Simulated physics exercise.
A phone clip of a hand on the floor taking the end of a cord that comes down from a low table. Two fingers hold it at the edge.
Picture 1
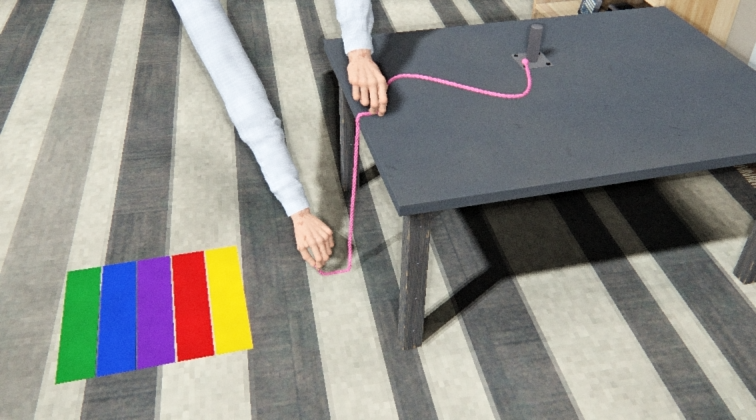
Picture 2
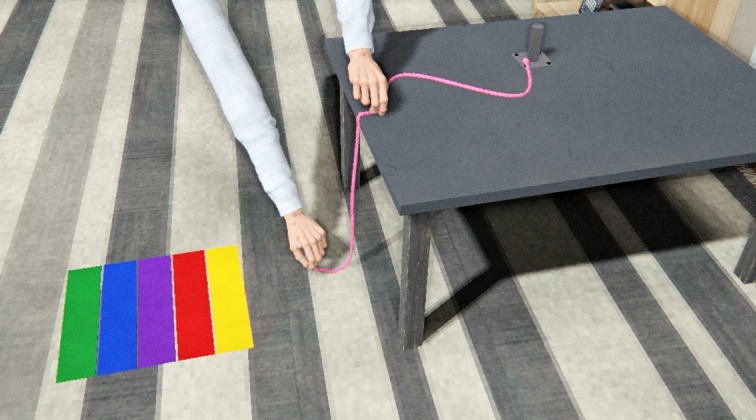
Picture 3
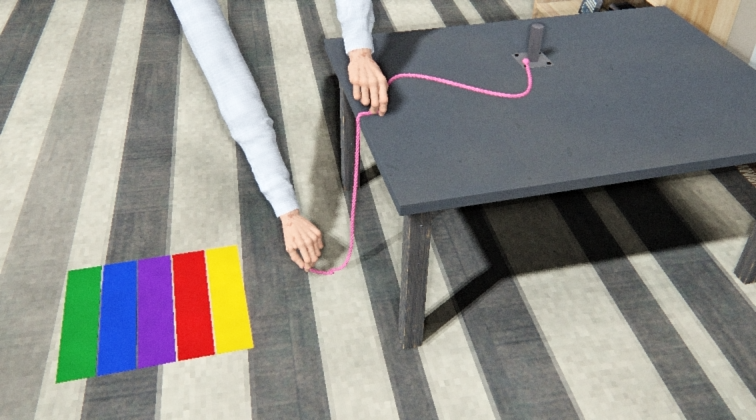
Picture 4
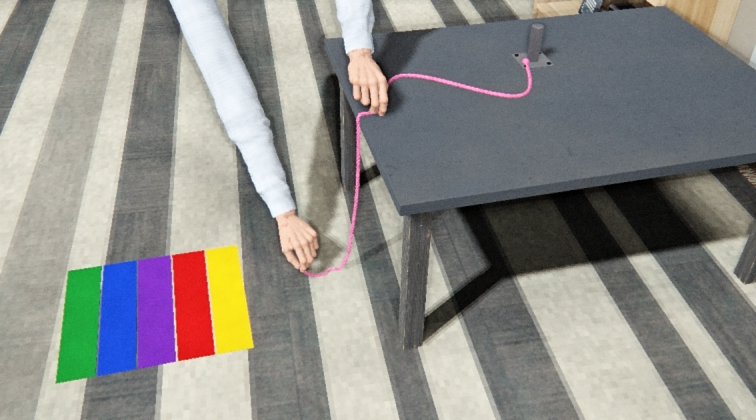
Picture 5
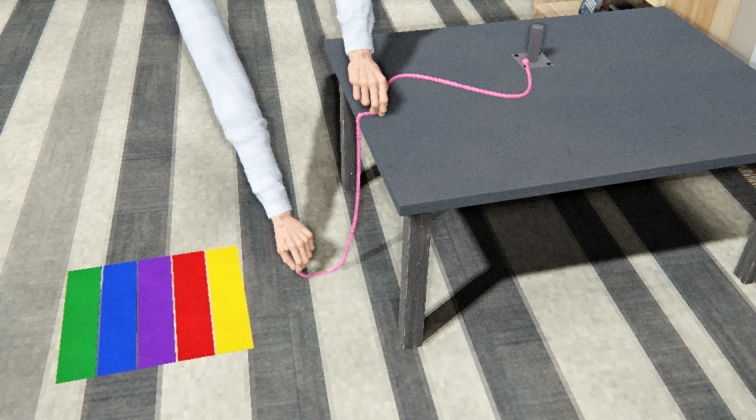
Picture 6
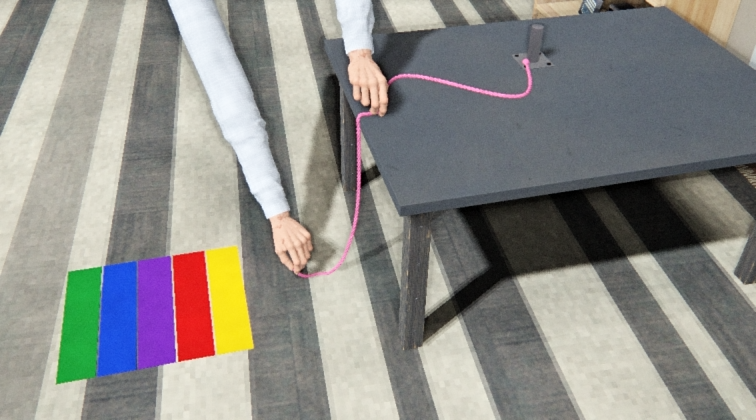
The clip shows one hand resting on a pink cord at a dark table's edge while another holds its lower end near the floor, moving it slightly left toward a mat of green, blue, purple, red and yellow stripes.
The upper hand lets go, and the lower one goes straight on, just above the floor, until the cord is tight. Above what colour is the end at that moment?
It halts on the green strip.
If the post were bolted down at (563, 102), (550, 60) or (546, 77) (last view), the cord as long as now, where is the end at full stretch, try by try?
The places are (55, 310), (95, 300) and (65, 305).
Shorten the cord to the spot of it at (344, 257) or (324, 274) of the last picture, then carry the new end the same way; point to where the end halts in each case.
The places are (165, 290) and (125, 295).
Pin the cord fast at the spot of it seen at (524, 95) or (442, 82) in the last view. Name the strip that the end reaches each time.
It would be blue; purple.
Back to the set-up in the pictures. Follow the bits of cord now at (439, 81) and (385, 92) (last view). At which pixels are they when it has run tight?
At (389, 96), then (320, 131).
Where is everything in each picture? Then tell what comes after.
The first frame shows end (316, 266); yellow (232, 331); red (194, 337); purple (156, 344); blue (117, 351); green (77, 358).
The second frame shows end (309, 266); cord through (530, 80) (476, 89) (398, 76) (366, 114) (353, 184) (351, 250).
The third frame shows end (305, 267).
The fourth frame shows end (301, 268); cord through (530, 80) (475, 89) (398, 77) (366, 114) (357, 184) (349, 250).
The fifth frame shows end (297, 269).
The sixth frame shows end (295, 269); cord through (530, 80) (475, 90) (398, 77) (366, 115) (359, 184) (346, 251).
A little later, end near (140, 294); over purple.
Next, end near (99, 301); over blue.
When it is tight, end near (73, 305); over green. Over green.
